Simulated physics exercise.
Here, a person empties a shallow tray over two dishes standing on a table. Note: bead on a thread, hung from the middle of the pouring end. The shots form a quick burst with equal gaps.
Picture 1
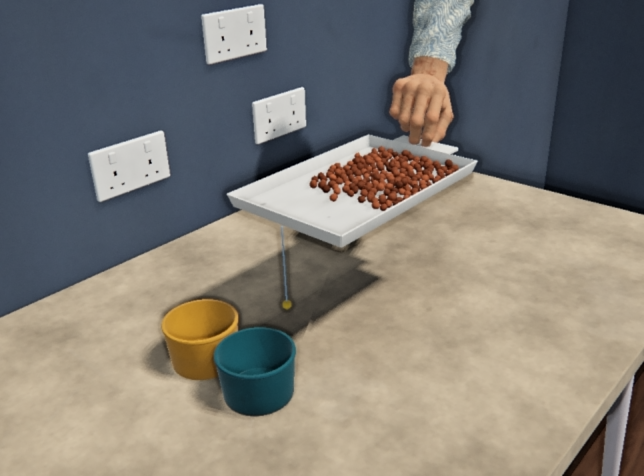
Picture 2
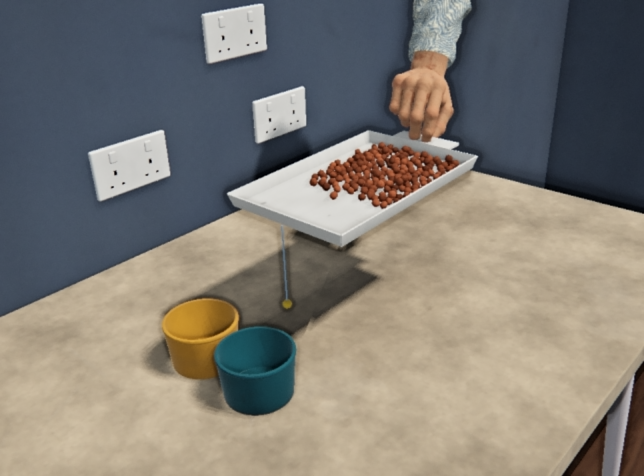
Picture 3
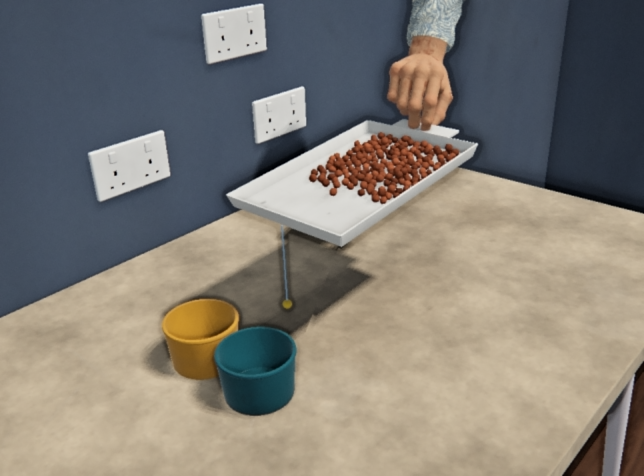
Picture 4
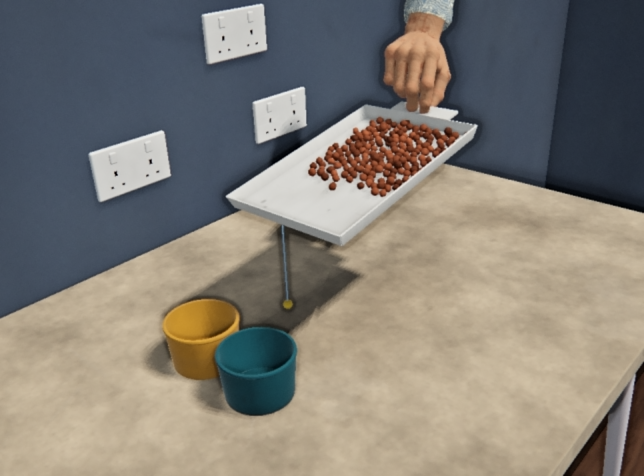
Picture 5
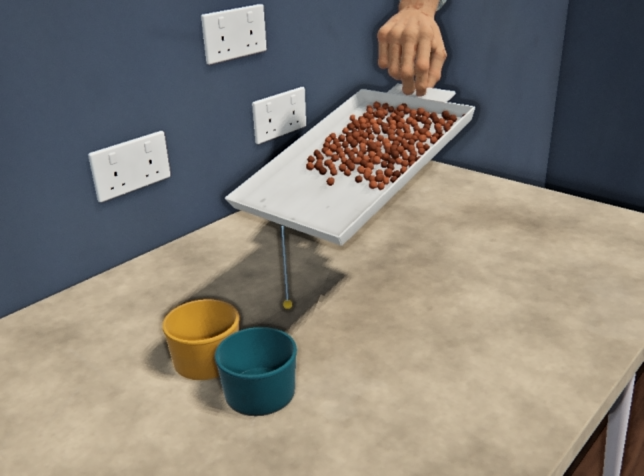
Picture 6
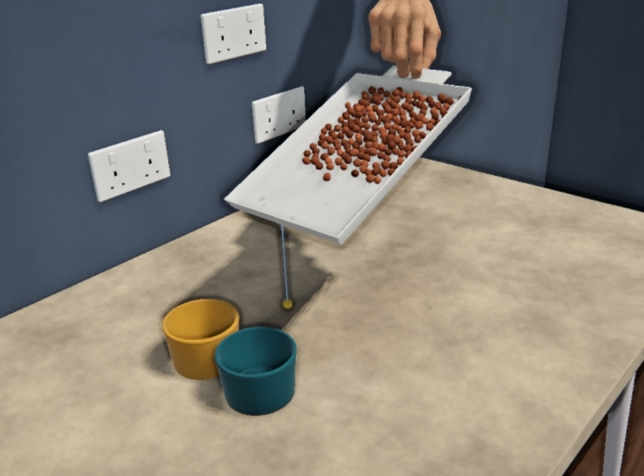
On a mottled beige table against a blue wall, a hand lifted the far end of a white tray of small reddish-brown pellets, tilting it more steeply behind a yellow dish and a teal one.
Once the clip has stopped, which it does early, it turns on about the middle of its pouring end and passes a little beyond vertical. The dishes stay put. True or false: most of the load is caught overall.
True.
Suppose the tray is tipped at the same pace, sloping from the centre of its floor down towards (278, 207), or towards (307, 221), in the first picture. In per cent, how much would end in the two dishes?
Respectively close to 50 and 50 in a hundred.
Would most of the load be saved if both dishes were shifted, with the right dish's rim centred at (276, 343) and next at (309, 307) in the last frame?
Try 1: In excess of half; try 2: Not up to half.
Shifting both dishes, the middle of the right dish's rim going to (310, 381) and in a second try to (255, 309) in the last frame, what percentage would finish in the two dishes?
I'd say about 40 percent, followed by about 30 percent.
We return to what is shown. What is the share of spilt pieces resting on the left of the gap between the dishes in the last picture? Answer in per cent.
It works out at some 20 percent.
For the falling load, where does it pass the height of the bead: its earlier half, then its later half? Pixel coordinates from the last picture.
Roughly (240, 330) first, then roughly (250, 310).
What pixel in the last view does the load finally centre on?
The centre settles at about (244, 373).
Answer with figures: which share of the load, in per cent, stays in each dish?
30 per cent goes to the left dish and 30 per cent to the right dish.
Just after the last frame, tray tipped steeply; roughly two thirds on the tray; just a few in the right dish; just a few outside both; roughly a third in the air.
A moment on, tray tipped past a quarter turn; roughly a quarter on the tray; roughly a quarter in the right dish; roughly a quarter in the left dish; roughly a quarter outside both; roughly a quarter in the air.
Further on, tray tipped past a quarter turn; roughly a third in the right dish; roughly a third in the left dish; roughly a third outside both.
When it is over, tray tipped past a quarter turn; roughly a third in the right dish; roughly a third in the left dish; roughly a third outside both.
